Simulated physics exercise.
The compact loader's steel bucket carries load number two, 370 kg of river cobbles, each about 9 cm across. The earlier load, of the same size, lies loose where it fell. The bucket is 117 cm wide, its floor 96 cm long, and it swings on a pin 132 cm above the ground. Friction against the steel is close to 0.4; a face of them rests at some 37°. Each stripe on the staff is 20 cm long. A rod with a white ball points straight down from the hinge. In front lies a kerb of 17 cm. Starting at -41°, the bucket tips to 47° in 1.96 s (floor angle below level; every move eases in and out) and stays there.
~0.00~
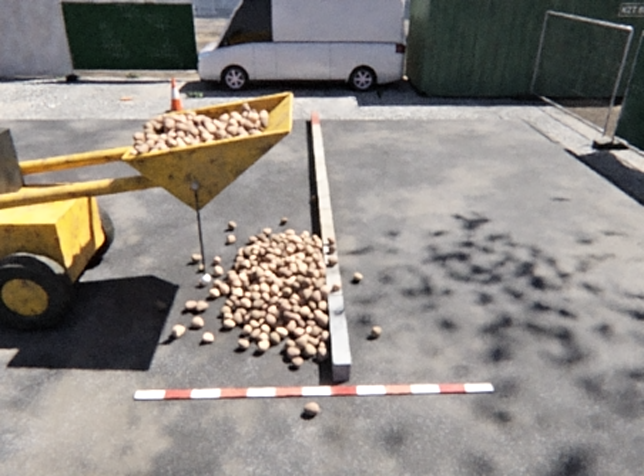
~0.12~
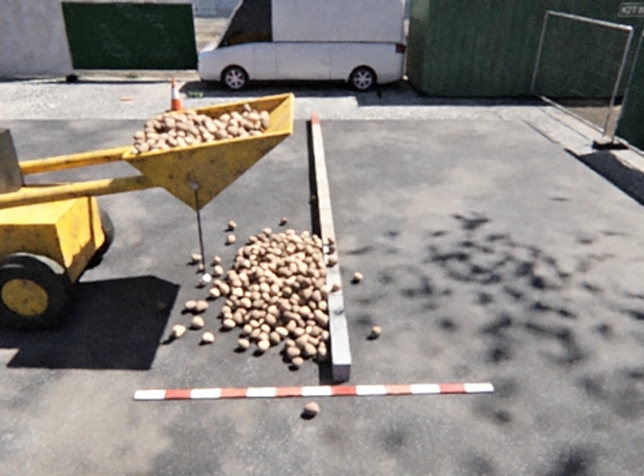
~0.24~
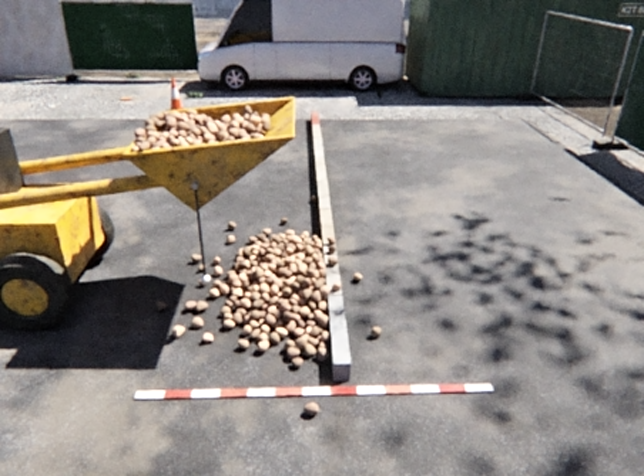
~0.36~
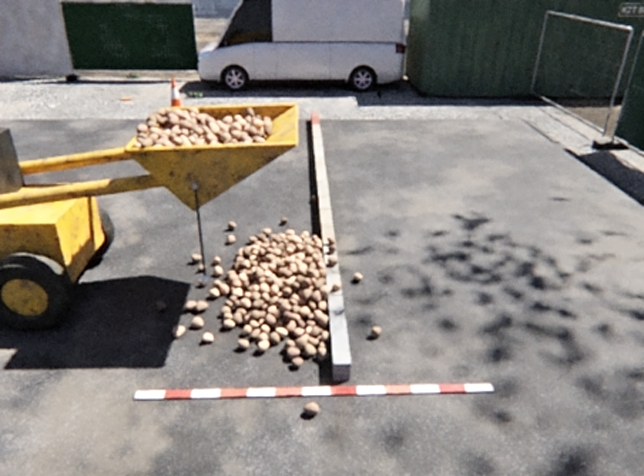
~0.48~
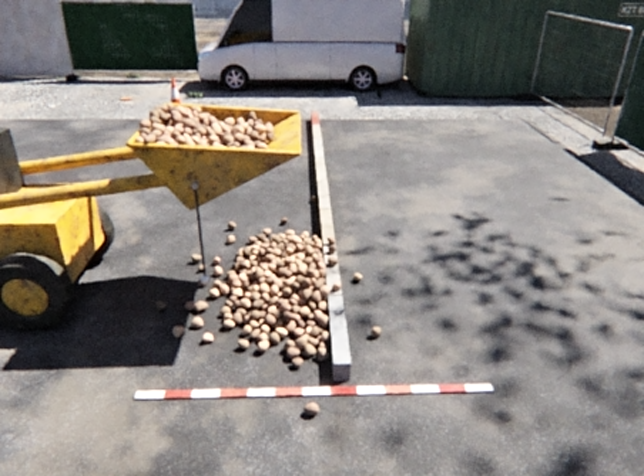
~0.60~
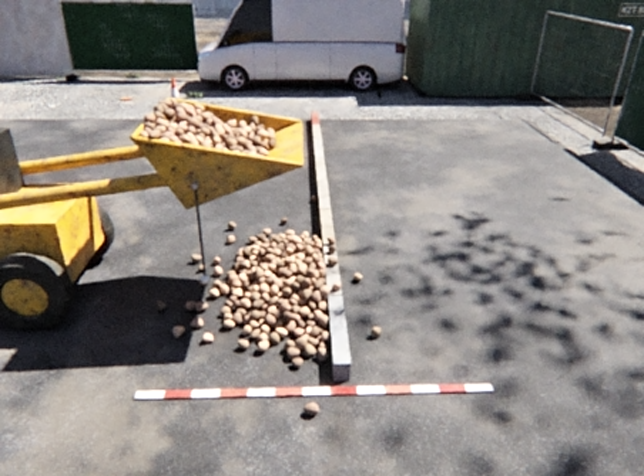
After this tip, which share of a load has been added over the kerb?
Some 23 per cent is added.
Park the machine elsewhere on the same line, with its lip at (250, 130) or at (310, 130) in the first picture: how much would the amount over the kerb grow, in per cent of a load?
Near 0 per cent from the first place, 45 from the second.
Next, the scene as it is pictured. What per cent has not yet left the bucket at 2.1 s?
It holds some 10 per cent.
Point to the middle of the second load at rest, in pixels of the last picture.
Near (308, 273).
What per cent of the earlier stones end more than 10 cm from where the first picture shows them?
Roughly 5 per cent of them.
After 1.5 s the floor is at 33°; in per cent of one load, 97 in the bucket, 102 on this side of the kerb, 1 over the kerb; the foremost stones are at (338, 274).
After 2.1 s the floor is at 47°; in per cent of one load, 8 in the bucket, 182 on this side of the kerb, 10 over the kerb; the foremost stones are at (376, 280).
After 2.4 s the floor is at 47°; in per cent of one load, 0 in the bucket, 180 on this side of the kerb, 20 over the kerb; the foremost stones are at (415, 270).
After 5.1 s the floor is at 47°; in per cent of one load, 0 in the bucket, 176 on this side of the kerb, 23 over the kerb; the foremost stones are at (439, 257). Net gain over the kerb, 23.
